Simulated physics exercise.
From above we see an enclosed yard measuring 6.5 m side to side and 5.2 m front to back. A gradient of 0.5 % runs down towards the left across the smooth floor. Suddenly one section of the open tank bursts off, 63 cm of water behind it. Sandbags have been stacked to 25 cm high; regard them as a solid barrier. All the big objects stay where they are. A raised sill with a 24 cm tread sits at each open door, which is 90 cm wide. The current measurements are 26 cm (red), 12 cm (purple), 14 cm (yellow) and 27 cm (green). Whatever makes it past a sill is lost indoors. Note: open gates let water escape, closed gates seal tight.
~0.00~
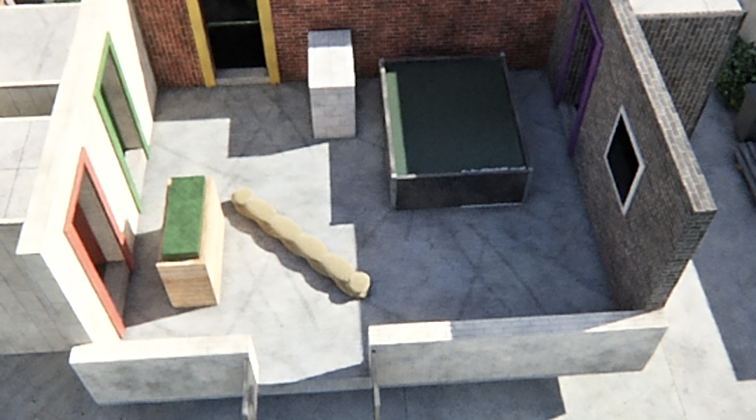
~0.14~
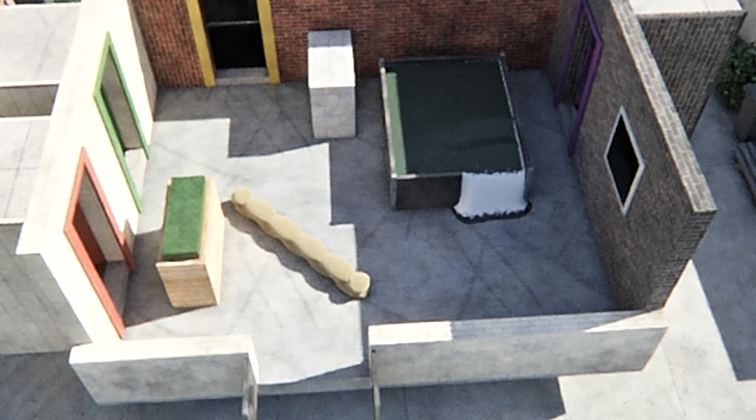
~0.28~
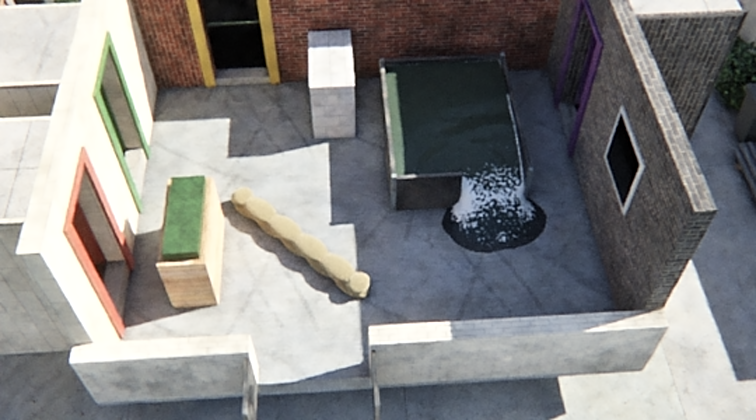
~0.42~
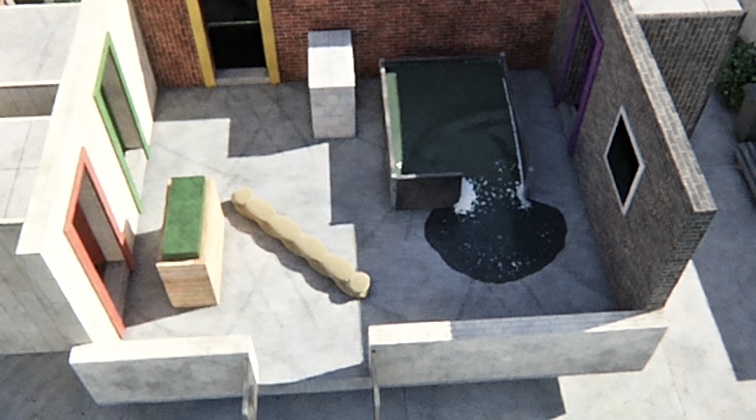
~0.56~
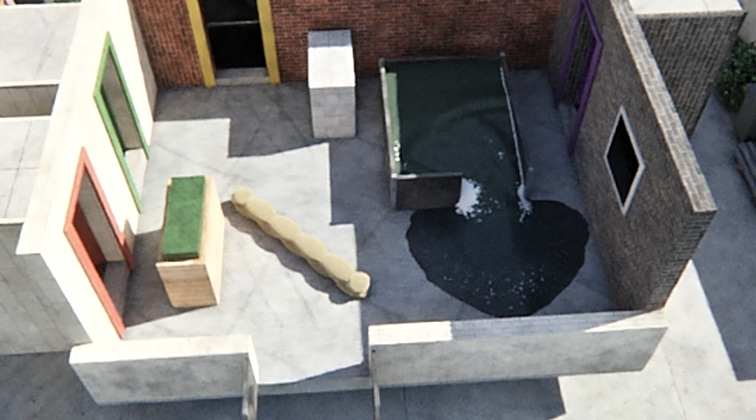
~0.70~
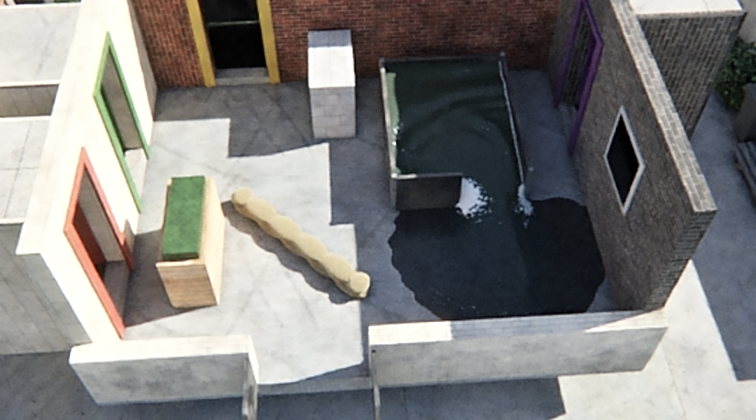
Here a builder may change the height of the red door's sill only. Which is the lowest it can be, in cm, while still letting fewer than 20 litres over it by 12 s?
No lower than about 12 cm.
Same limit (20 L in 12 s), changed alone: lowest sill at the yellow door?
For the yellow door, about 6.5 cm.
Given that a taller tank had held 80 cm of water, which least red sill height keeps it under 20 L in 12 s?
A step of about 16 cm does it.
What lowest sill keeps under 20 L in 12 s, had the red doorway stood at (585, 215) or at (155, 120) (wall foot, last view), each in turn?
Roughly 9.5 and 9.0 cm.
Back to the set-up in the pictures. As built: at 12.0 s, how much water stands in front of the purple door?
It comes to about 8.0 centimetres deep.
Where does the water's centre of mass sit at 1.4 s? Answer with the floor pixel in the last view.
Approximately (464, 179).
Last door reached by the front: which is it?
Yellow.
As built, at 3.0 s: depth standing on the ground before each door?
Lab note, cm: Red 0; purple 0; yellow 0; green 0.
After 1.4 s water covers 25 % of the floor, deepest (46 cm) near (612, 343); it has not reached the red door.
After 3.0 s water covers 35 % of the floor, deepest (29 cm) near (543, 287); it has not reached the red door.
After 12.0 s water covers 95 % of the floor, deepest (14 cm) near (145, 178); 9 cm at the red door, 0 litres in over its 26 cm sill.
At the red door as built, the water arrived by 3.6 s and peaked near 13 cm at 6.0 s.
Run again over the same 12 s with other heights there, 34 litres in over 10.5 cm, 5 litres over 14.5 cm. The limit of 20 litres is kept from about 12 cm up.
